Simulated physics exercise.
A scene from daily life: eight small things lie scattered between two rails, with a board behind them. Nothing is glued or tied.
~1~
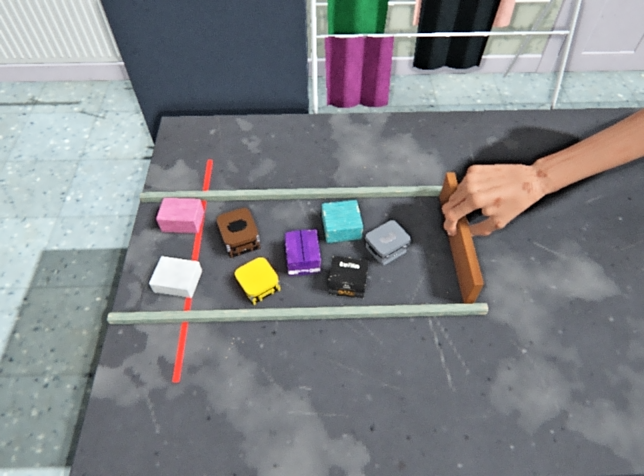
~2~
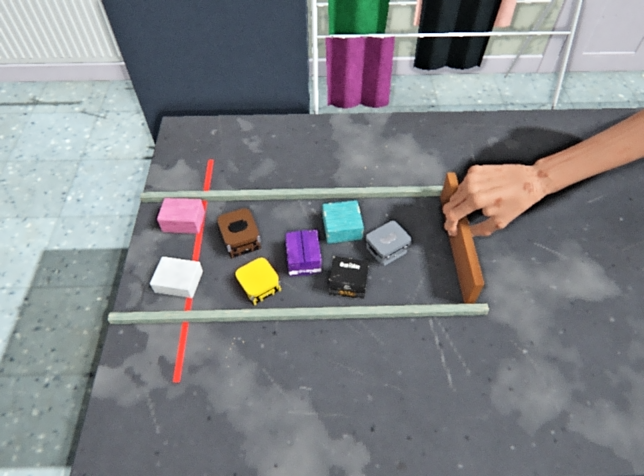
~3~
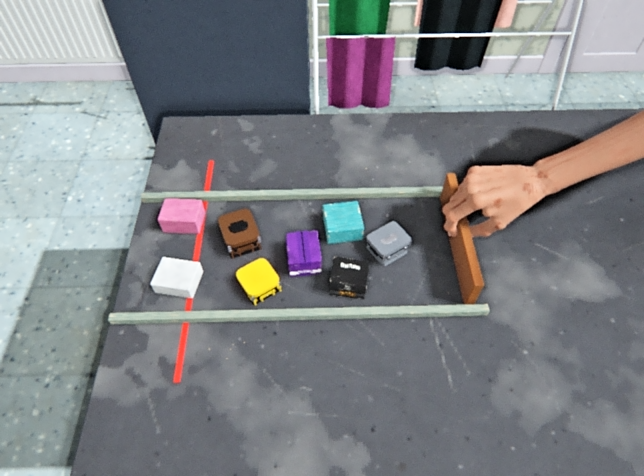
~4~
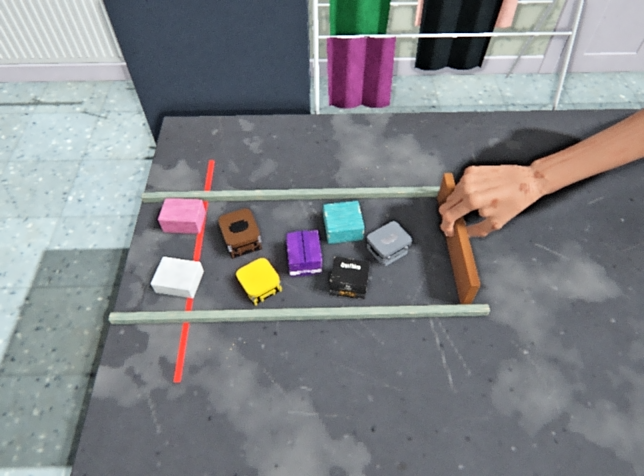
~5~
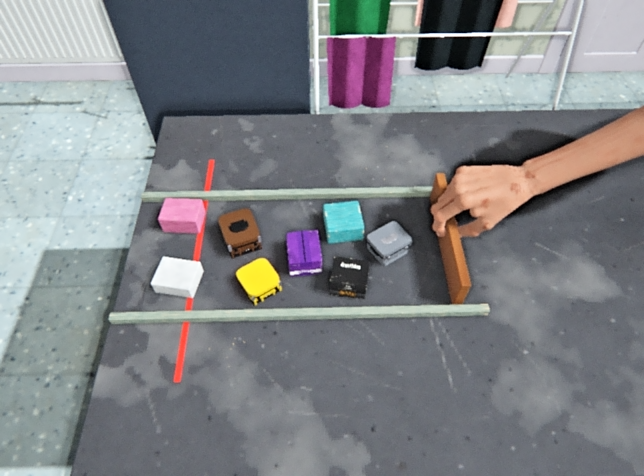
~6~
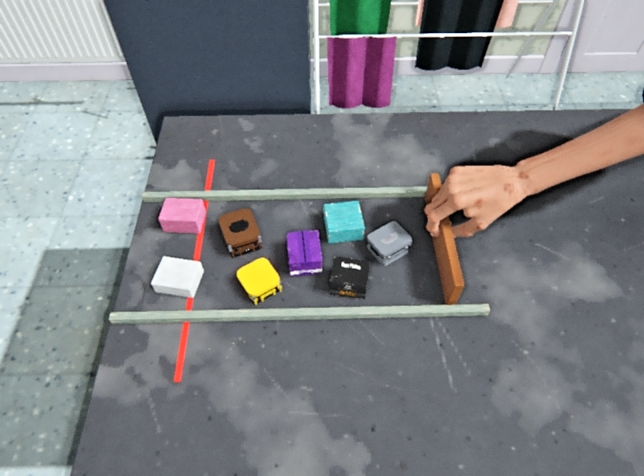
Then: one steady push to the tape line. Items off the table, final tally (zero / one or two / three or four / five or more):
Final tally: One or two.
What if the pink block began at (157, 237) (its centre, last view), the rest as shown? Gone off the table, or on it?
Placed like that, the pink block cannot stay.
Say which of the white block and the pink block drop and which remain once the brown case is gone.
The white block ends up below while the pink block stays up top.
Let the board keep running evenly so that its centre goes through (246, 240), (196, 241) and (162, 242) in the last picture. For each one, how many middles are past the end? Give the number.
The numbers are 0, 1 and 5.
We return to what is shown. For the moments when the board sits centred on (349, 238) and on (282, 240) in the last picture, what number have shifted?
4, then 7.
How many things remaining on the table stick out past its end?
So the number is 2.
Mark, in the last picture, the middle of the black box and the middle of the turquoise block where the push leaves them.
Black box at about (171, 284), turquoise block at about (182, 223).
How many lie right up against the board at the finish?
At rest, 3 are in contact.
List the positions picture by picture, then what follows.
Pink block (181, 216); white block (176, 277); brown case (239, 233); board (459, 235); tape (196, 253), in the first picture.
White block (177, 277); grey case (387, 244), in the second picture.
Brown case (240, 233); black box (349, 278), in the third picture.
Pink block (183, 216); turquoise block (343, 222), in the fourth picture.
White block (178, 277); purple box (304, 253), in the fifth picture.
Pink block (183, 215); white block (178, 277); brown case (241, 233); board (442, 236); tape (197, 253), in the sixth picture.
Soon after, none off yet; pink block at rest near (183, 215); white block at rest near (178, 277); brown case at rest near (241, 233).
Then, none off yet; pink block moved a little near (173, 210); white block at rest near (177, 277); brown case moved about its own width near (198, 229).
At rest, the number that fall off is one or two; fallen, white block.
